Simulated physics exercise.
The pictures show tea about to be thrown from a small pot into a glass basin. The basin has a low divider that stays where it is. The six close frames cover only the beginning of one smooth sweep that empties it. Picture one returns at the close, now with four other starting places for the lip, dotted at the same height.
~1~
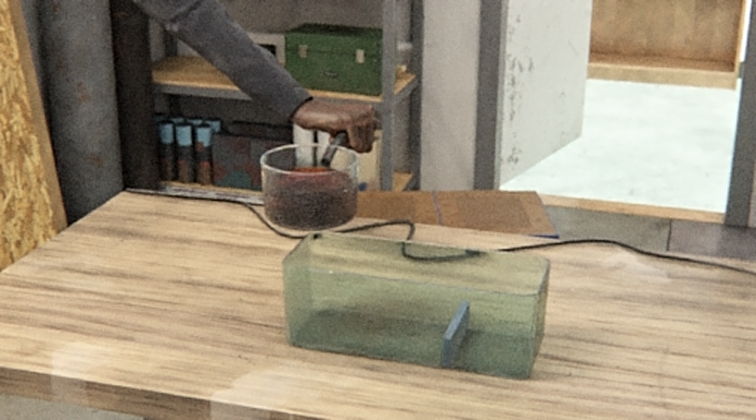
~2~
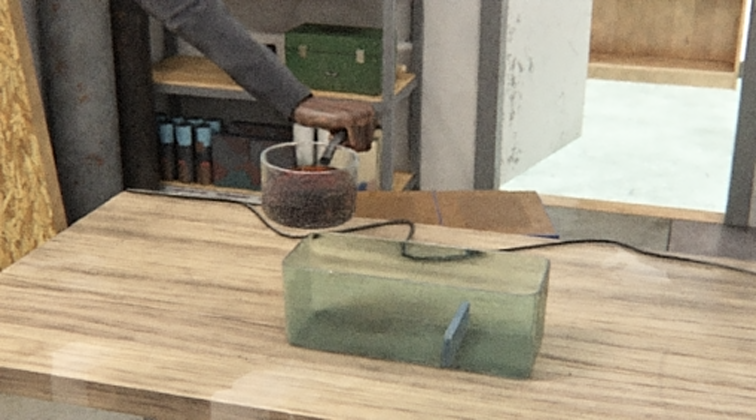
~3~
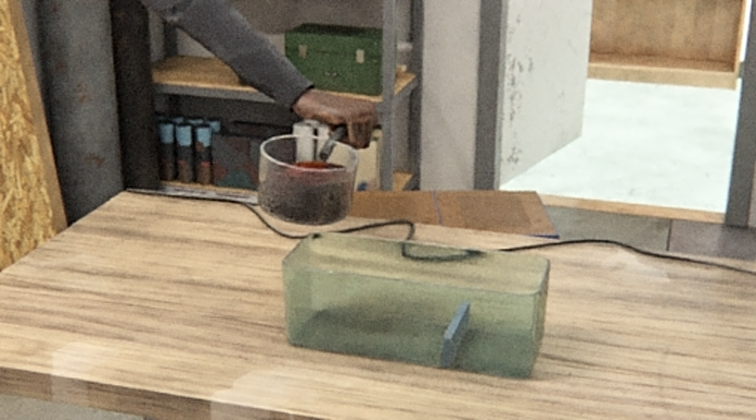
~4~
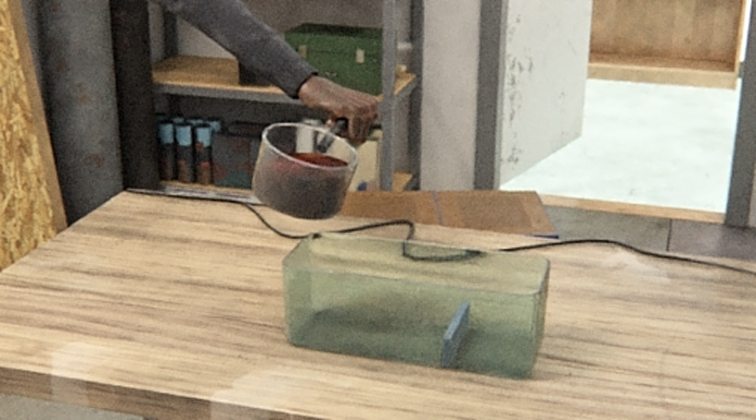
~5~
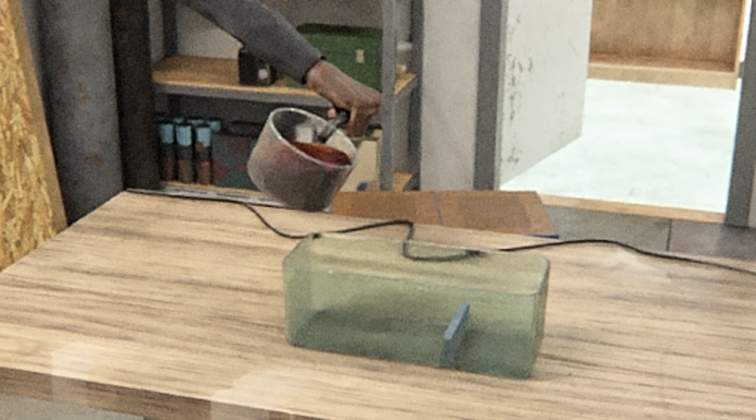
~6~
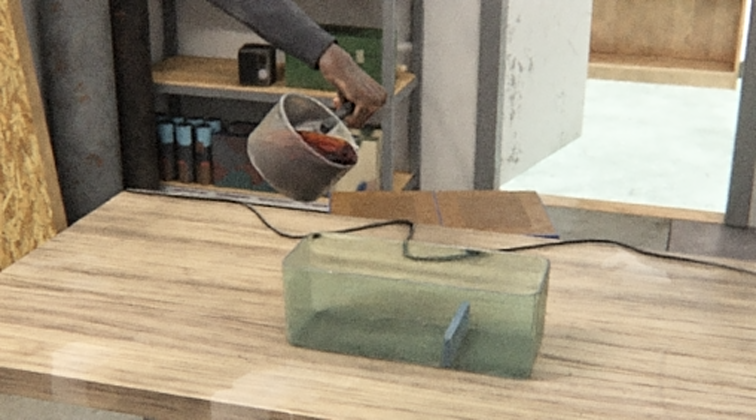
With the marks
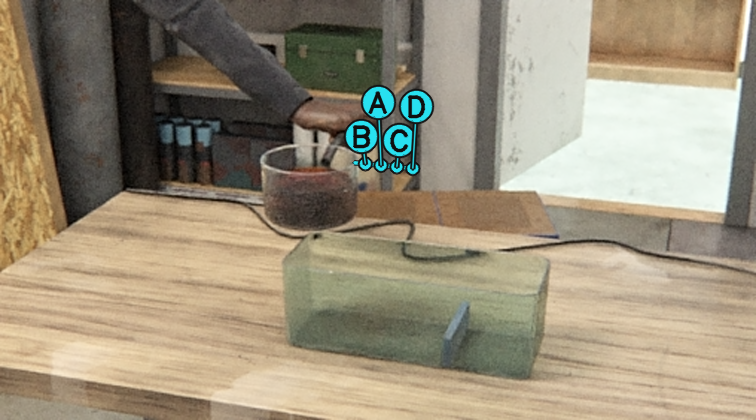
A hand tilting a small clear pot of dark tea steadily rightward above a glass basin on a wooden table, tea reaching the lip.
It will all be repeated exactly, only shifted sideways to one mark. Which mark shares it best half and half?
A.
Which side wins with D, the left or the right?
More ends on the right.
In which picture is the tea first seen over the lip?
Picture 6.
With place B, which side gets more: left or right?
The left one.
In cyan, A at (381, 165); B at (365, 163); C at (396, 166); D at (412, 168).
With A, about 49 % ends left of the wall and 49 % right of it.
With B, about 84 % ends left of the wall and 14 % right of it.
With C, about 19 % ends left of the wall and 80 % right of it.
With D, about 12 % ends left of the wall and 86 % right of it.
